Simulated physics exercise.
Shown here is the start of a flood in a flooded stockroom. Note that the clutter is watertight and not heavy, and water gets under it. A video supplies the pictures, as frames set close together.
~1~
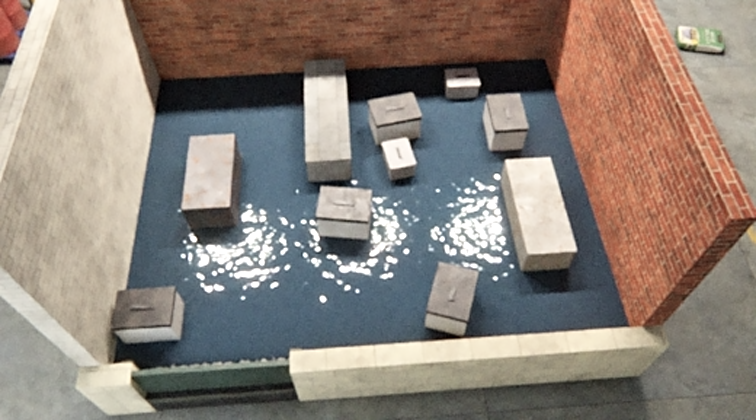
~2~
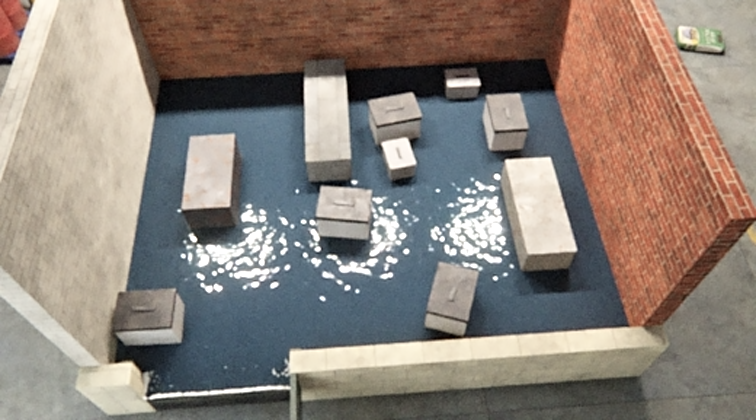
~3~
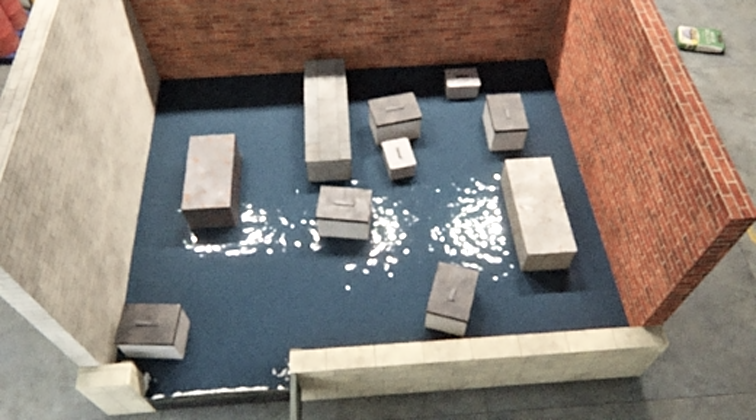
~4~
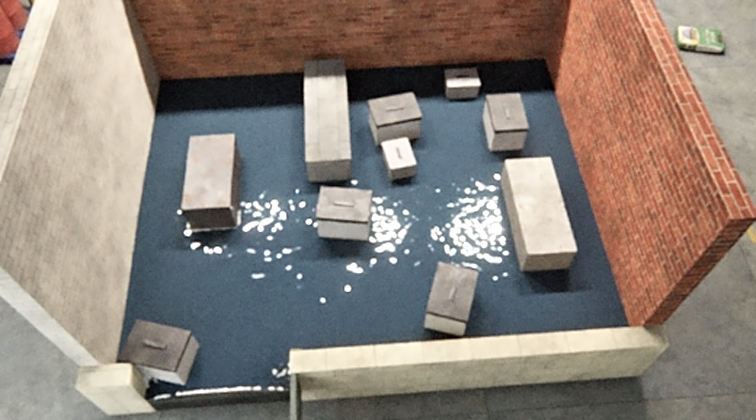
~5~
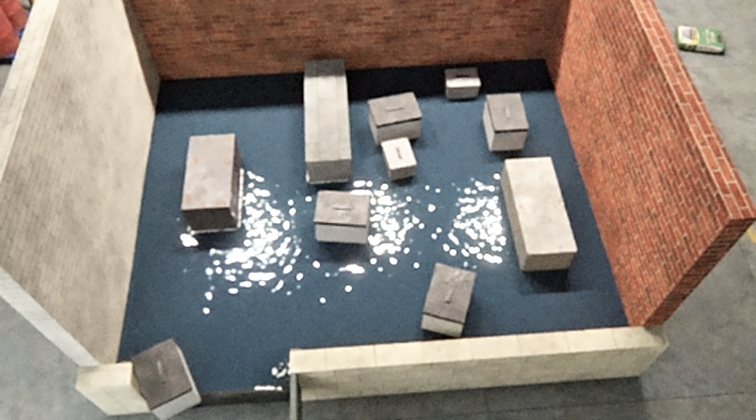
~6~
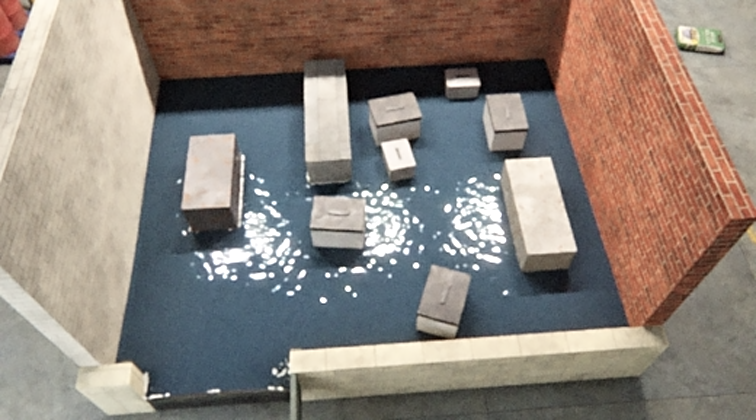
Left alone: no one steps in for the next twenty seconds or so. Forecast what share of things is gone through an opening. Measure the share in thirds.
In thirds: Two or more.
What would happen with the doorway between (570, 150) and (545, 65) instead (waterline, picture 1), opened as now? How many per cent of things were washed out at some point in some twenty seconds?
Fraction out: Near 70 %.
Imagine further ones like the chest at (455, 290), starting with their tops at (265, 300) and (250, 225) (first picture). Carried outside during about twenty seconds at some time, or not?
First: Exits; second: Exits.
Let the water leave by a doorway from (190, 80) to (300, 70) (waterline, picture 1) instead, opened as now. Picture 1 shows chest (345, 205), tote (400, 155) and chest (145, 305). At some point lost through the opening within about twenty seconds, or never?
Taking each in turn, I'd say carried off, carried off and carried off.
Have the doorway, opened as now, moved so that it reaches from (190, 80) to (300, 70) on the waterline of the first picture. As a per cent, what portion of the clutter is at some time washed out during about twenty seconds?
It comes to about 40 per cent.
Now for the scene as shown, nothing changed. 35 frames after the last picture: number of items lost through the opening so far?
That makes 4.
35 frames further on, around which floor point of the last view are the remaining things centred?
Mean position: About (368, 235).
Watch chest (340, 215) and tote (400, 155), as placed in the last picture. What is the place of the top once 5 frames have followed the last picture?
First top about at (288, 254); second top about at (381, 182).
A moment on, 1 of 7 are out; 6 afloat.
Next, 3 of 7 are out; 4 afloat.
Later, 4 of 7 are out; 3 afloat.
In the end, 5 of 7 are out; 2 afloat.
